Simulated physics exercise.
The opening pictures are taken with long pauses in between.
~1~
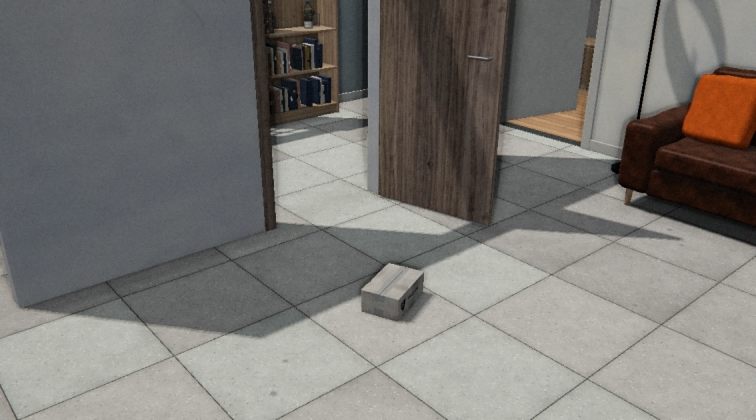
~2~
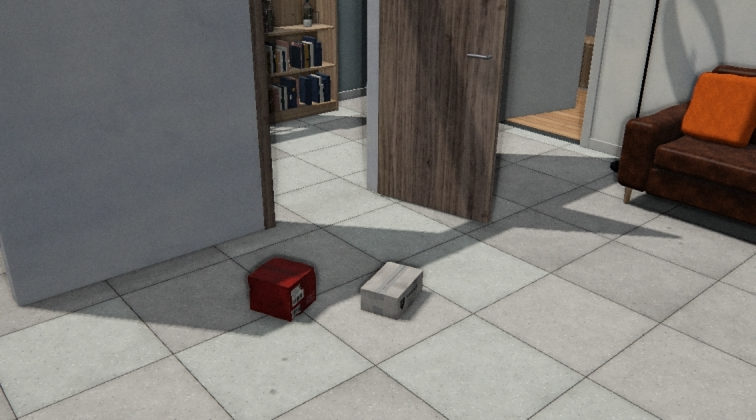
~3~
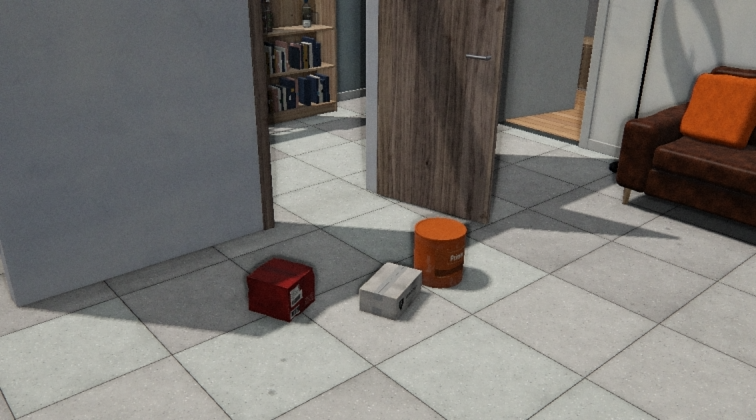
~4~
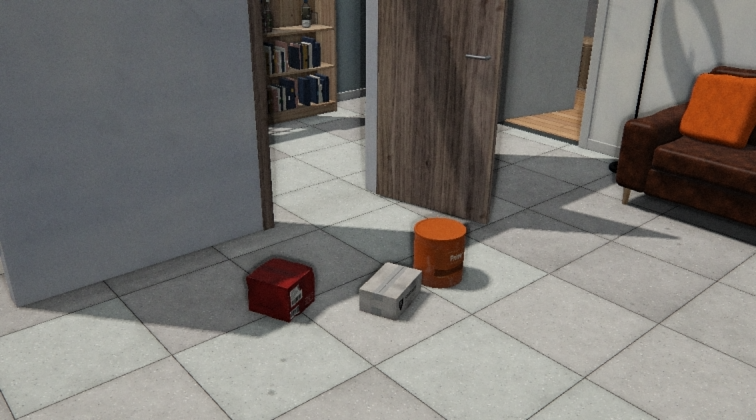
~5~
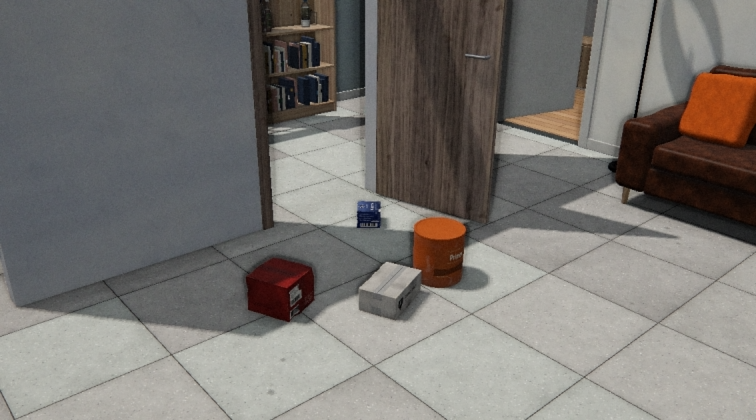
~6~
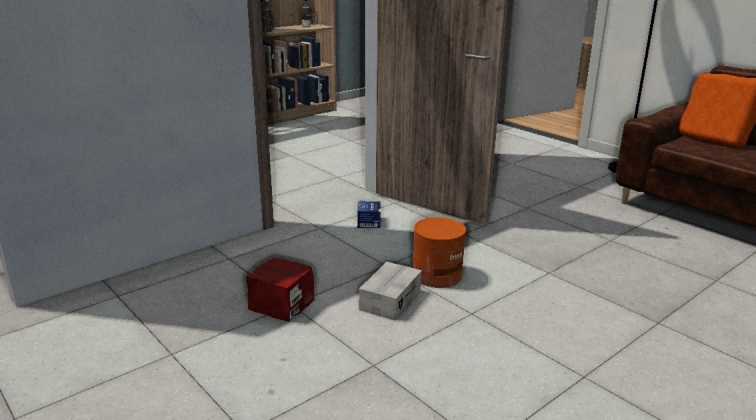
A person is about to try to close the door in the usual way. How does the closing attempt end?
Looks like the door swings all the way to the frame.
Then, 1.00 s on from there, door 66° open.
Then, 1.50 s on from there, door 35° open; blue box shifted about its own width near (345, 213).
Then, 1.90 s on from there, door 10° open; blue box shifted well along near (318, 205).
In the end, door 0° open; moved from the start, blue box; the other 3 unmoved. At the end, from the last picture's camera, blue box near (308, 200).
